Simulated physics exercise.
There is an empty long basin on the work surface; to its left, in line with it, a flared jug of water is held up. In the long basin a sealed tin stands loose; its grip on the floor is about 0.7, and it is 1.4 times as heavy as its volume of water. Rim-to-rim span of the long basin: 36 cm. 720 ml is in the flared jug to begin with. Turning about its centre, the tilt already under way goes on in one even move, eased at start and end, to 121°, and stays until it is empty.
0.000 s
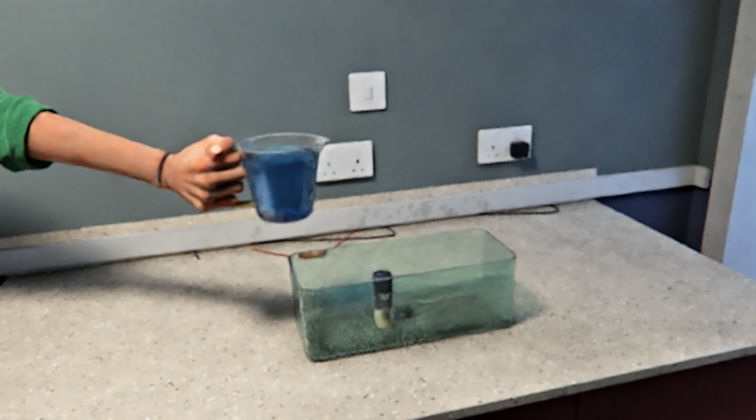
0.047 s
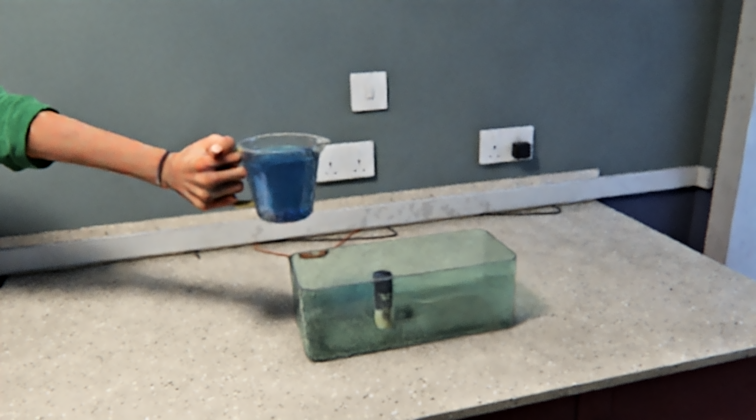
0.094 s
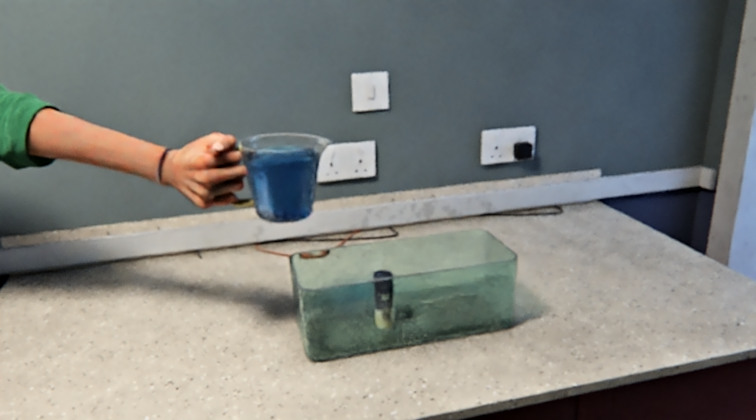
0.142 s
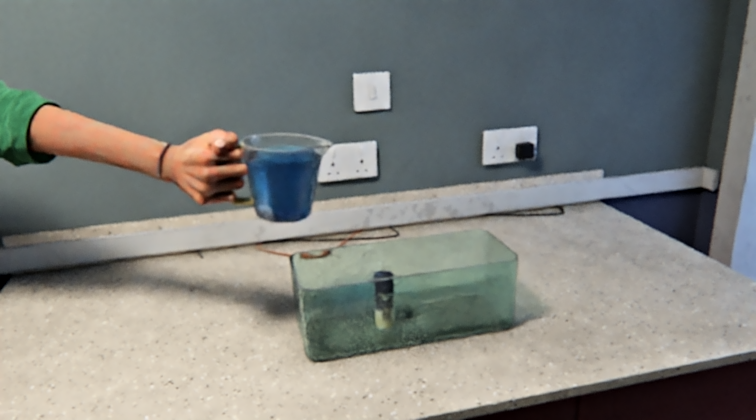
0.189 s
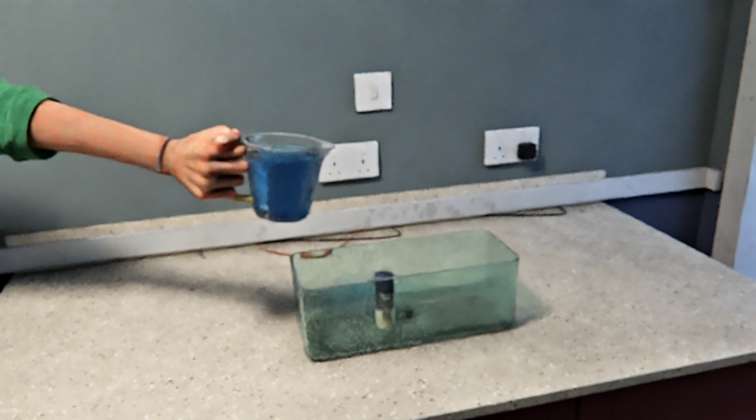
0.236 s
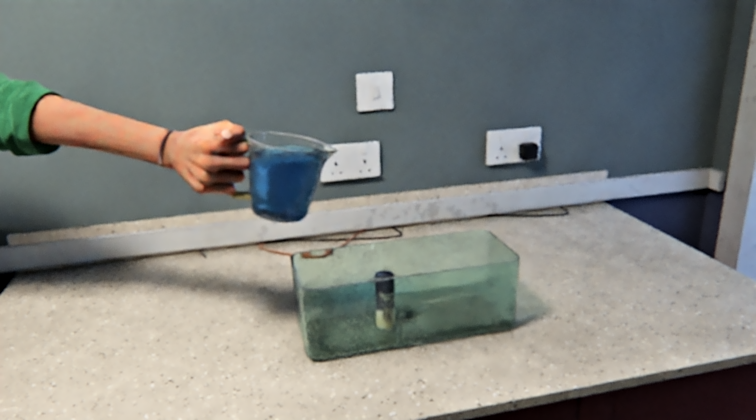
A jug of blue liquid, held up by a hand reaching in from the left, tilted slightly to the right above a worktop, where a long clear basin with a small tin inside stayed still.
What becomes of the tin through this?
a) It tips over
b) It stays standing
It tips over.
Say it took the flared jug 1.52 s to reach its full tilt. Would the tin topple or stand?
Then the tin does not tip.
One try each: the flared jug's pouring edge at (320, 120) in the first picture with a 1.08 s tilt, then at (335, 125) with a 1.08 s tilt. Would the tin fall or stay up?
In the first try it comes down; in the second it comes down.
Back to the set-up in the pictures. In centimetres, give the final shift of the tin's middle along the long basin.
Net tin displacement: Roughly 8.5 cm.
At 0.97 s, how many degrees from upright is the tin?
Measured tilt, approx.: 0 degrees.
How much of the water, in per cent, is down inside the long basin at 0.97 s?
Close to 84 in a hundred.
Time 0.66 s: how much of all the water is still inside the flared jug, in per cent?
I'd put it near 64 percent.
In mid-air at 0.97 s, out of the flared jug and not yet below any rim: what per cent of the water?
I'd say some 10 per cent is in the air.
After 0.66 s the tilt is 75° and 63 per cent is still to pour; the tin stands where it began.
After 0.97 s the tilt is 114° and 5 per cent is still to pour; the tin stands 2 cm from where it began.
After 1.29 s the tilt is 121° and 0 per cent is still to pour; the tin leans 56°.
After 1.64 s the tilt is 121° and 0 per cent is still to pour; the tin lies on its side.
In the end the tin lies on its side.
